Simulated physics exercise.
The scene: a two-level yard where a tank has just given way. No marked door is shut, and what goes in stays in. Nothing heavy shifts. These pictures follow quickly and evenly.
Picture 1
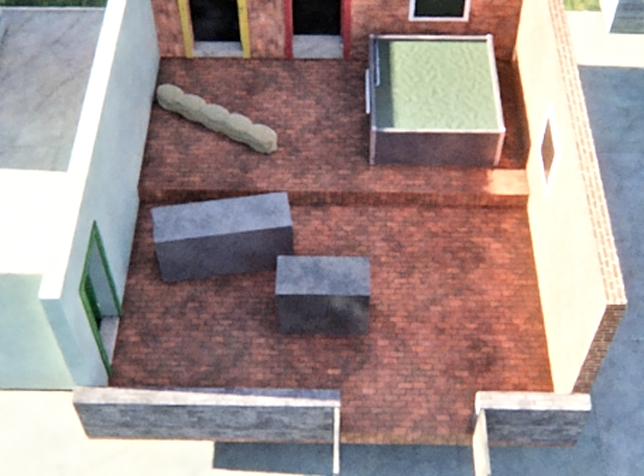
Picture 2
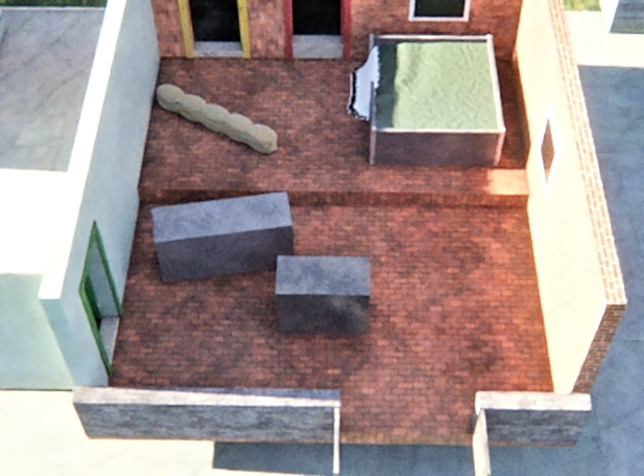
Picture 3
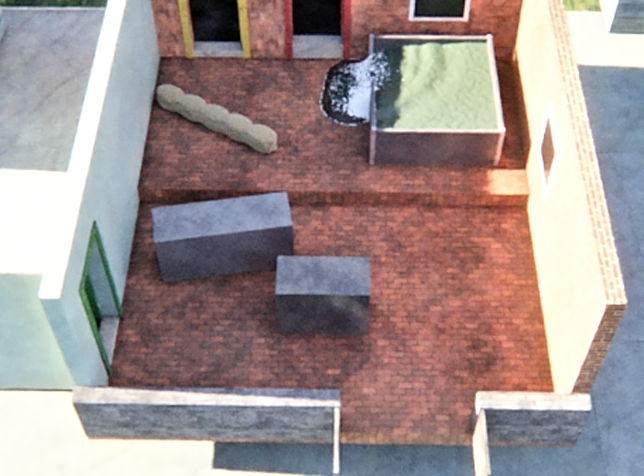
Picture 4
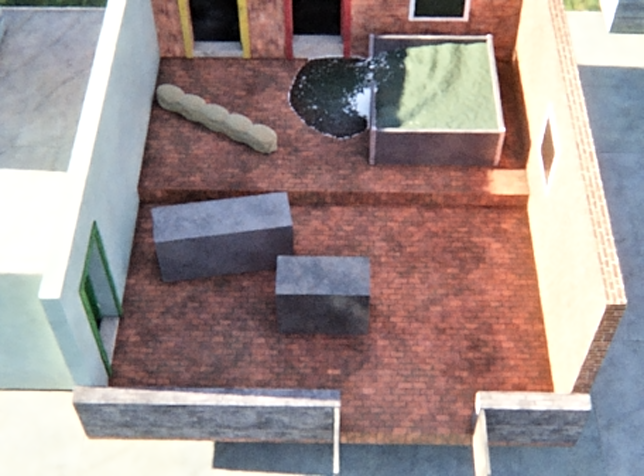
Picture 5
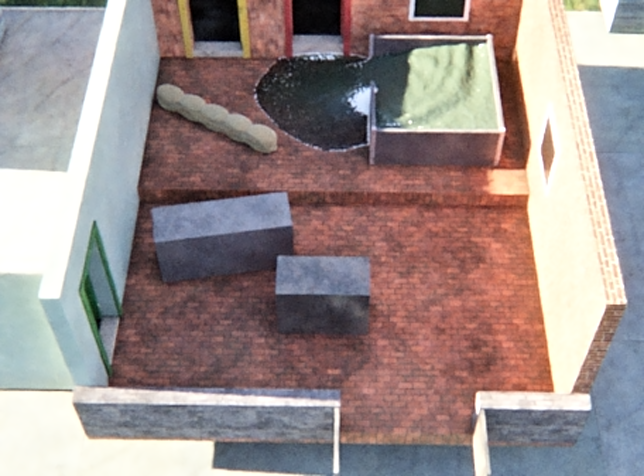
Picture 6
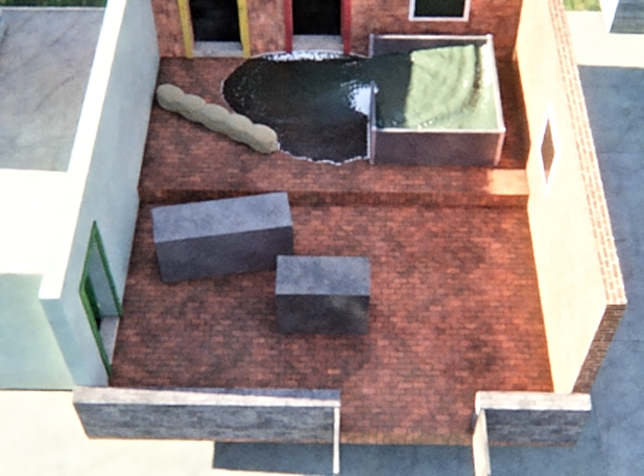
Dark water pours from the tank's left side and spreads left across the upper brick level.
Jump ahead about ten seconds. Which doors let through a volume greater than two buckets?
The green door ends up at or below the line; the yellow door ends up above the line; the red door ends up at or below the line.
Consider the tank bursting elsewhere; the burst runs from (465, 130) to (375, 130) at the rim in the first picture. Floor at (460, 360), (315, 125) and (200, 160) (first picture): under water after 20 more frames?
Respectively: Drenched, parched and parched.
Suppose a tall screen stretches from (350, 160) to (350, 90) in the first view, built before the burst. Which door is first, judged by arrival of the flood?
Answer: The door marked red.
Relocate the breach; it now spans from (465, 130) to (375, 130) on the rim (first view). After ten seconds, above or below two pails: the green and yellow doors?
The green door tops the mark and the yellow door stays below the mark.
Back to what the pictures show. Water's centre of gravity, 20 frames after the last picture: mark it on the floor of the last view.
Centre: Close to (322, 109).
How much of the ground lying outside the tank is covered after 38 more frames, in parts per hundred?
By my count, 60 percent.
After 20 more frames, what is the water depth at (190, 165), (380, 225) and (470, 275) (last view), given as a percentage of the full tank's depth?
In turn 4, 0 and 0 in a hundred.
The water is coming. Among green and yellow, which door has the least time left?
The door marked yellow.
A moment on, water covers 20 % of the floor; the green door not reached, the yellow door wet at the sill, nothing in, the red door wet at the sill, nothing in.
Next, water covers 20 % of the floor; the green door not reached, the yellow door wet at the sill, nothing in, the red door wet at the sill, nothing in.
Then, water covers 35 % of the floor; the green door wet at the sill, nothing in, the yellow door far over two buckets in, the red door under two buckets in.
Later, water covers 60 % of the floor; the green door wet at the sill, nothing in, the yellow door far over two buckets in, the red door under two buckets in.
In the end, water covers 85 % of the floor; the green door wet at the sill, nothing in, the yellow door far over two buckets in, the red door under two buckets in.
